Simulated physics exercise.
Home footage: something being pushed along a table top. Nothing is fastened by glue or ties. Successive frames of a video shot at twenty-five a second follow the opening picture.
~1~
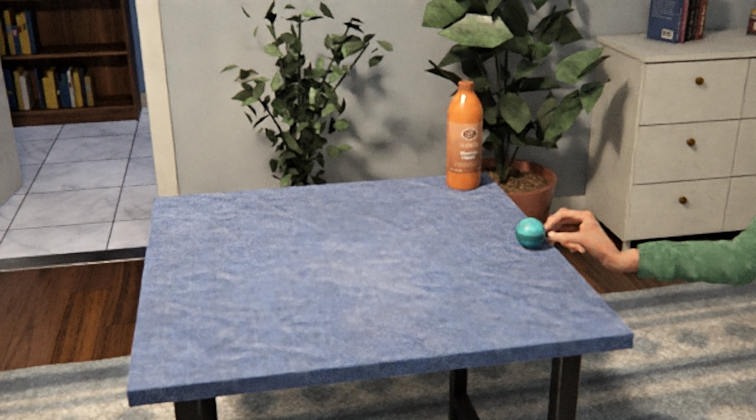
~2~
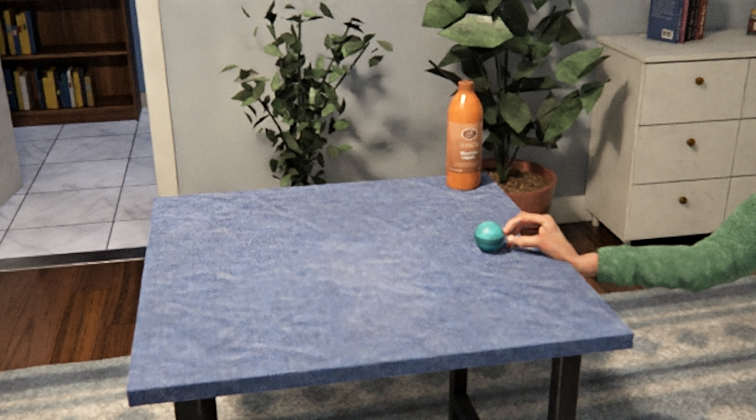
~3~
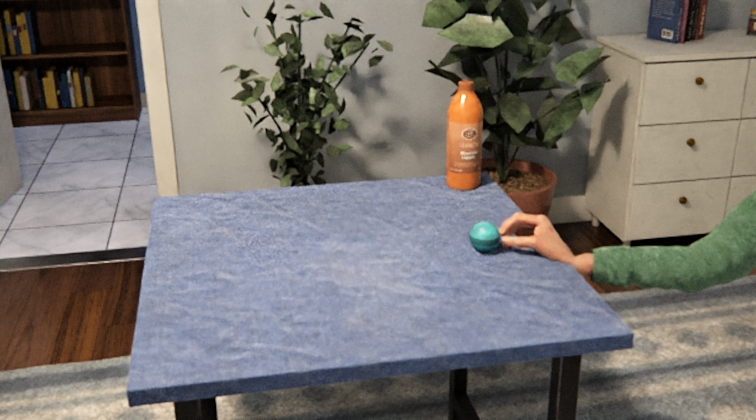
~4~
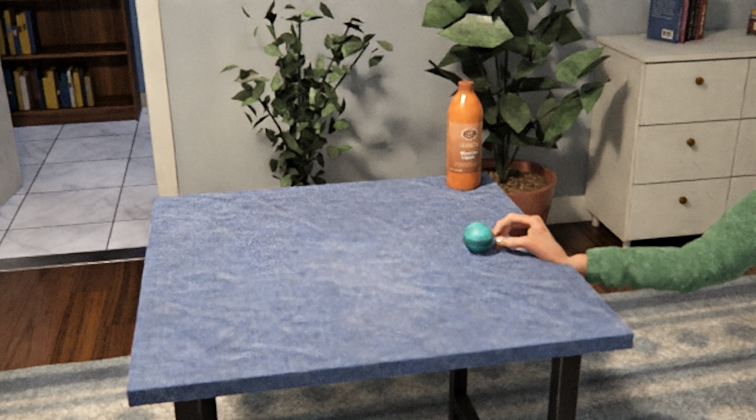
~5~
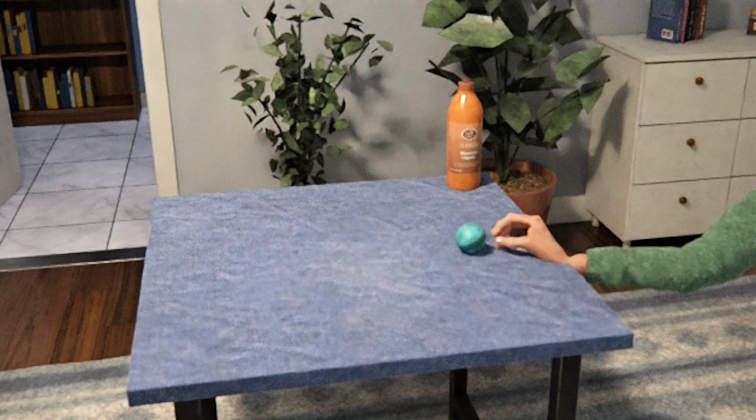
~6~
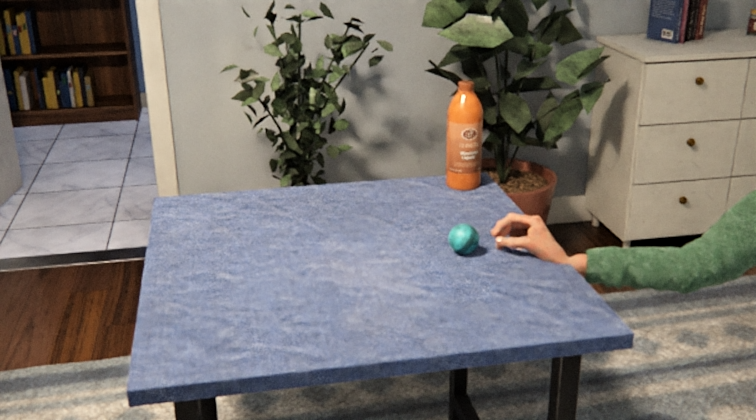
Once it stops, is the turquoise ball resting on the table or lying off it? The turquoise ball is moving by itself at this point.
Seems to me it never makes it past the edge.
Then, 0.20 s later than the last frame, turquoise ball moved about its own width near (433, 242).
Then, 0.50 s later than the last frame, turquoise ball moved well along near (400, 245).
When it is over, moved from the start, turquoise ball. End places, in pixels of the last picture, turquoise ball near (382, 247).
